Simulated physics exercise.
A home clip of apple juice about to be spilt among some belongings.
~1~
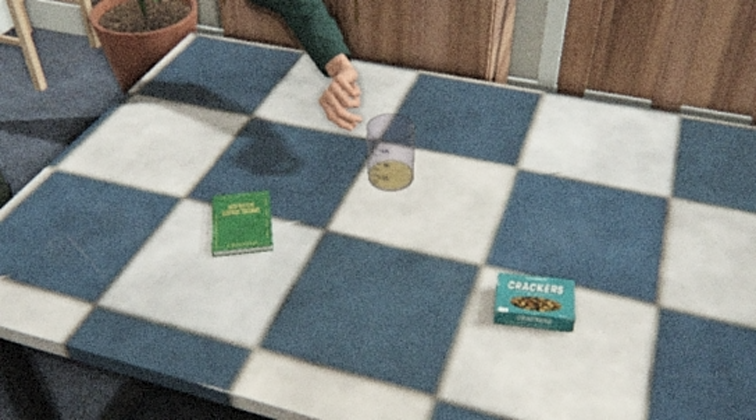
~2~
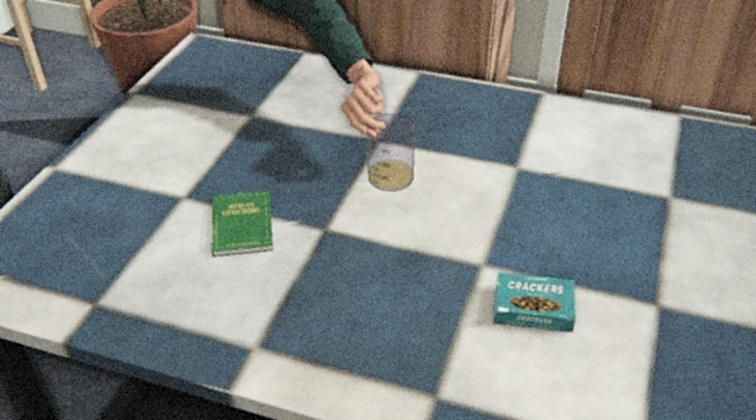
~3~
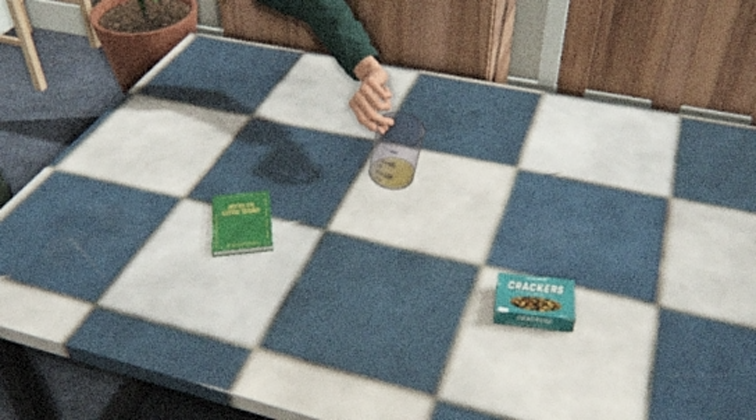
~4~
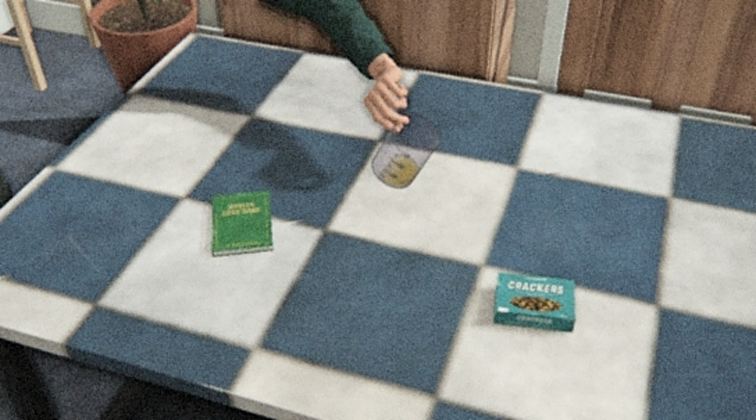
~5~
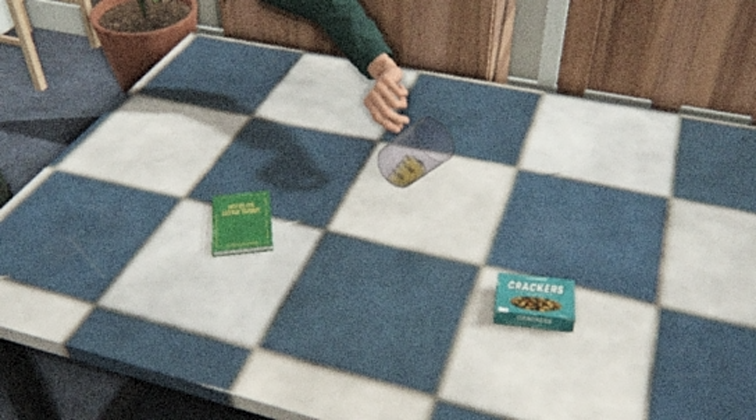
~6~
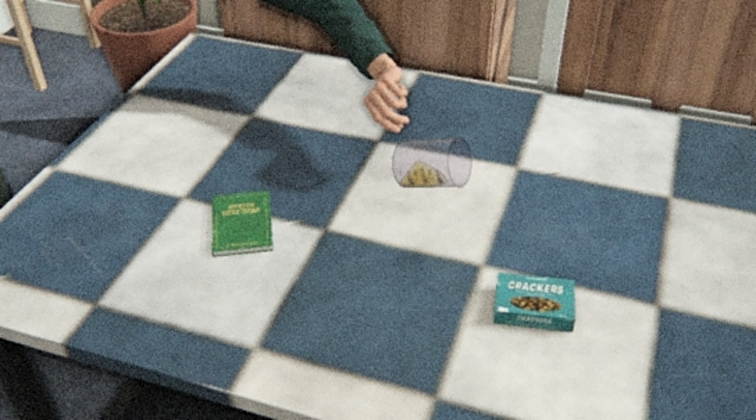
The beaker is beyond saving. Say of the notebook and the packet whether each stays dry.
Notebook comes out dry, packet comes out dry.
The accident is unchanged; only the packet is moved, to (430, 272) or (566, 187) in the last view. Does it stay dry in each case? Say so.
Case 1 - it is not touched; case 2 - it is touched.
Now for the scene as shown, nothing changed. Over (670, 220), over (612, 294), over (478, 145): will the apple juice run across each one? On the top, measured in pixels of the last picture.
One: Dry. Two: Not reached. Three: Untouched.
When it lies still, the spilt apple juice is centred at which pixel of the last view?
The centre comes to rest around (550, 225).
Shortly, the puddle covers about as much as a saucer; the notebook is still dry; the packet is still dry.
At the finish, the puddle covers about as much as a saucer; the notebook is still dry; the packet is still dry.
